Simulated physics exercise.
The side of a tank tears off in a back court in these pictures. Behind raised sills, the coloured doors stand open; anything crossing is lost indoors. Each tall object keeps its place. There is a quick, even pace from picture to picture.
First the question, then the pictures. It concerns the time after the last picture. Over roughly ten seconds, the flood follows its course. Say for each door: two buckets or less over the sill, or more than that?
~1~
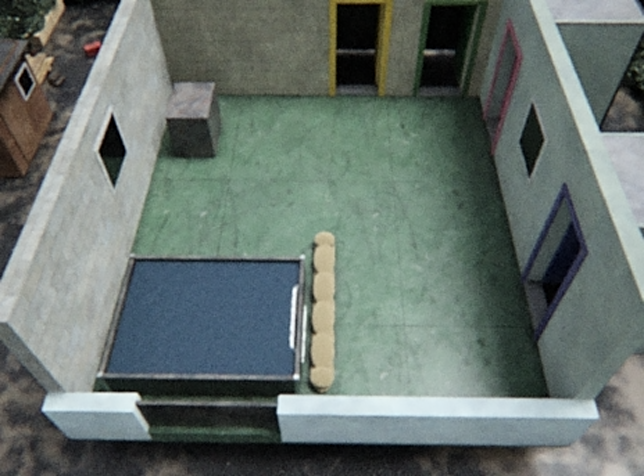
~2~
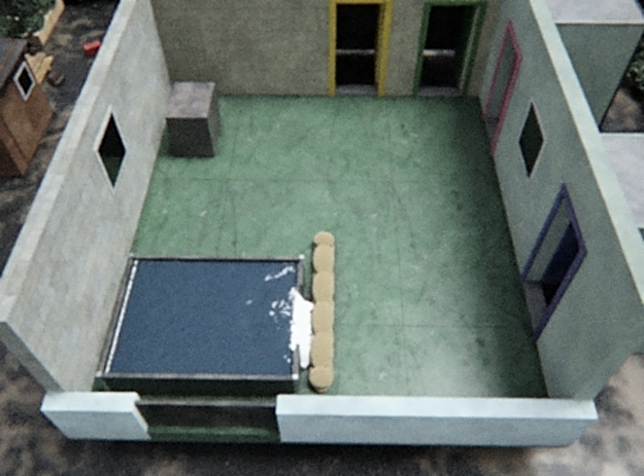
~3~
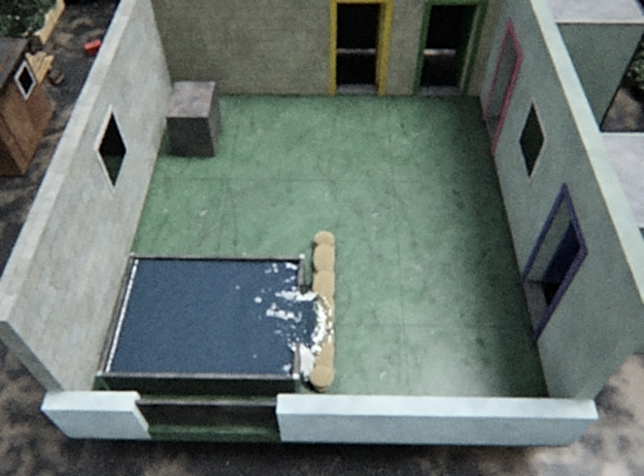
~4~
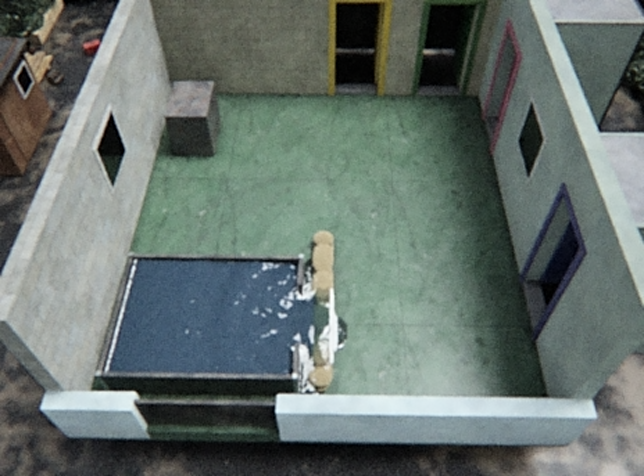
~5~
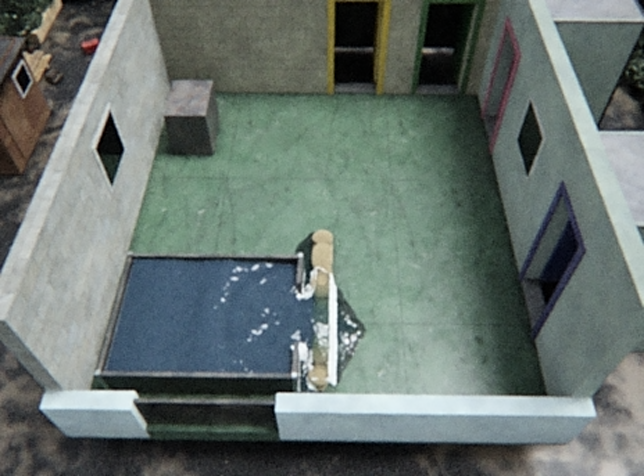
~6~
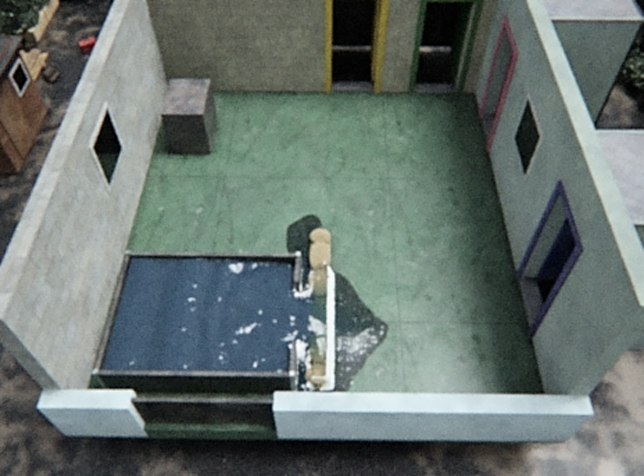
Result: The green door keeps the inflow to two buckets or less; the yellow door keeps the inflow to two buckets or less; the pink door keeps the inflow to two buckets or less; the blue door keeps the inflow to two buckets or less.
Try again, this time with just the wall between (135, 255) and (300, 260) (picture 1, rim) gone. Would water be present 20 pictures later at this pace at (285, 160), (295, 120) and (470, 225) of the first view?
The first point is soaked, the second soaked, the third spared.
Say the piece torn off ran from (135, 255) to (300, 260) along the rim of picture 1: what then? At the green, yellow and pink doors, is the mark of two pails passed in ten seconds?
Green: Over the line; yellow: Over the line; pink: Over the line.
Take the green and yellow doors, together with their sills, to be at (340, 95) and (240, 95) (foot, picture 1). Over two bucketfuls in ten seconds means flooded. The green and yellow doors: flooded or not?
Green: Falls short. Yellow: Falls short.
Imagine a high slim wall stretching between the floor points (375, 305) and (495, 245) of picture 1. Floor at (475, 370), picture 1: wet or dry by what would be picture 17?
Answer: That point is waterlogged.
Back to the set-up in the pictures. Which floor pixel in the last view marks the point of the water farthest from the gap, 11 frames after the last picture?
Somewhere near (287, 135).
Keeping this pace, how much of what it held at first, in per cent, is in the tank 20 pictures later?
I'd say around 66 per cent.
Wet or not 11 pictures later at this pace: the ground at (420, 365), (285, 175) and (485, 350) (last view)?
In turn, the points end up soaked, soaked and soaked.
A moment on, water covers 20 % of the floor; the green door not reached, the yellow door not reached, the pink door not reached, the blue door not reached.
Next, water covers 40 % of the floor; the green door not reached, the yellow door not reached, the pink door not reached, the blue door wet at the sill, nothing in.
Then, water covers 45 % of the floor; the green door not reached, the yellow door not reached, the pink door not reached, the blue door wet at the sill, nothing in.
Later, water covers 65 % of the floor; the green door not reached, the yellow door wet at the sill, nothing in, the pink door wet at the sill, nothing in, the blue door wet at the sill, nothing in.
In the end, water covers 95 % of the floor; the green door under two buckets in, the yellow door wet at the sill, nothing in, the pink door wet at the sill, nothing in, the blue door wet at the sill, nothing in.
